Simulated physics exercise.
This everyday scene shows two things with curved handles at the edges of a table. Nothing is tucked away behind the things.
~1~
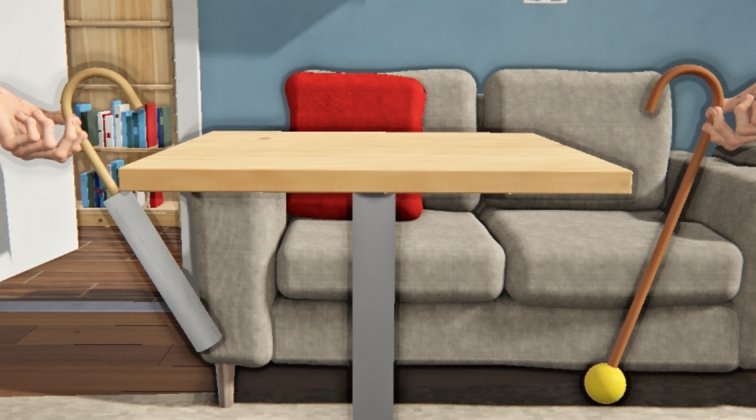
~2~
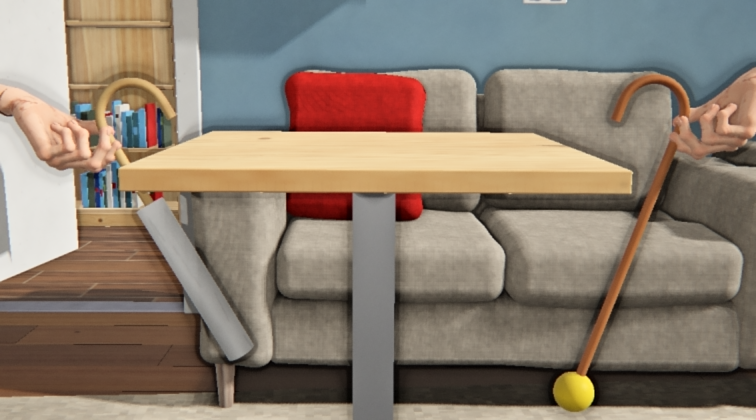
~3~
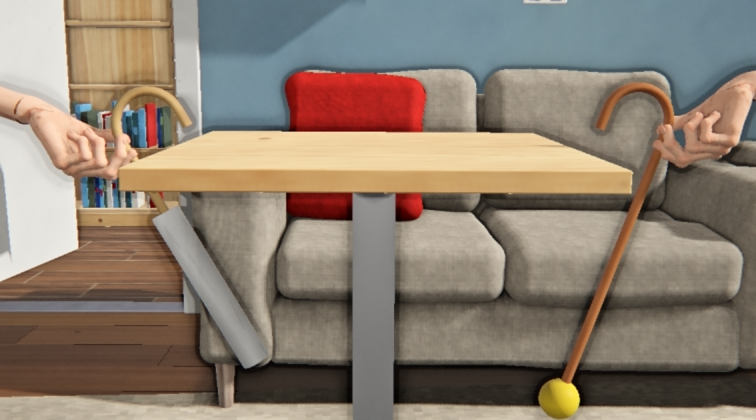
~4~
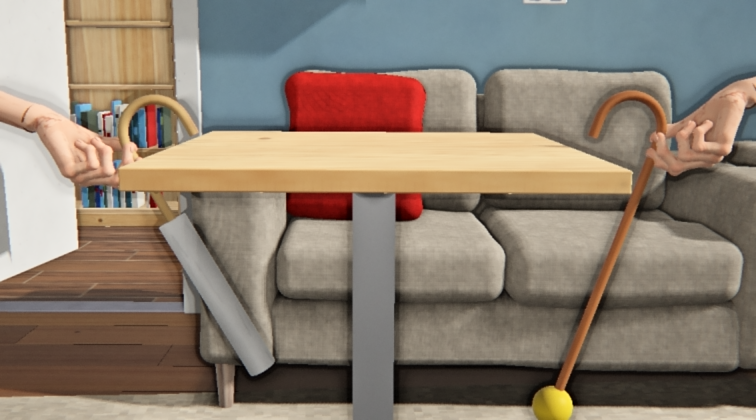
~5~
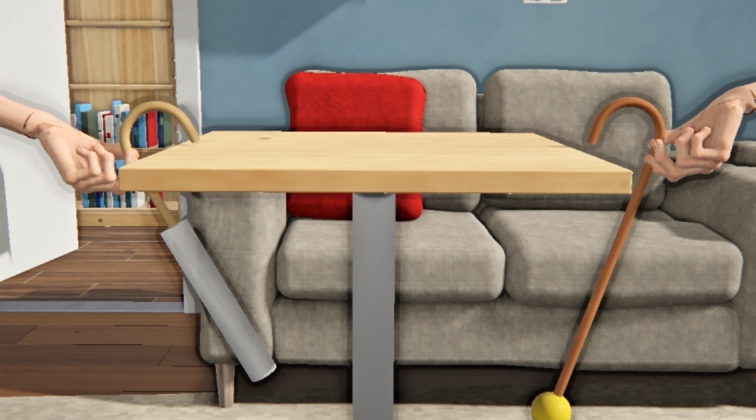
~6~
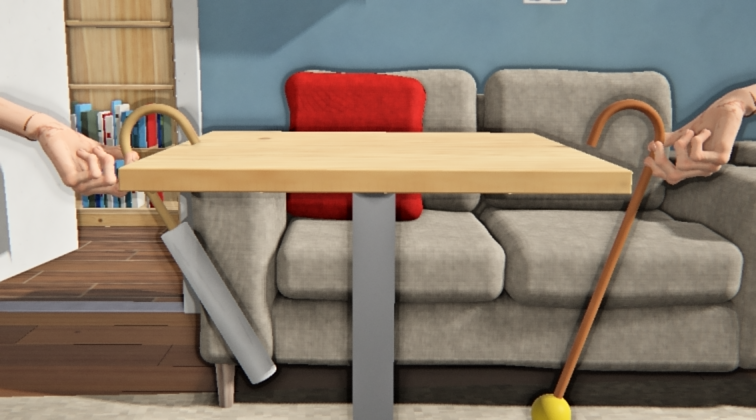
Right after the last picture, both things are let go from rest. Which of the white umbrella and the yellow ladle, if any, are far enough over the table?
My prediction: The white umbrella is still there; the yellow ladle is gone.
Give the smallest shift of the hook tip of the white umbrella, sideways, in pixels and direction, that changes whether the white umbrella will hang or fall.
Direction left, distance some 20 pixels.
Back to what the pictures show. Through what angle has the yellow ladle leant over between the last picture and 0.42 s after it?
Roughly 15°.
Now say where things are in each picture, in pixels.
In the first frame, still on the way; white umbrella (157, 209); yellow ladle (640, 237); table (374, 156).
In the second frame, still on the way; yellow ladle (607, 246); table (374, 156).
In the third frame, still on the way; white umbrella (206, 226); table (374, 156).
In the fourth frame, still on the way; yellow ladle (585, 261); table (374, 156).
In the fifth frame, still on the way; white umbrella (214, 240); table (374, 156).
In the sixth frame, in place, still held; white umbrella (214, 242); yellow ladle (584, 270); table (374, 156).
Then, 0.42 s later than the last frame, white umbrella at rest near (211, 243); yellow ladle dropping.
When it is over, the white umbrella remains in place, near (213, 243); the yellow ladle drops past the edge.
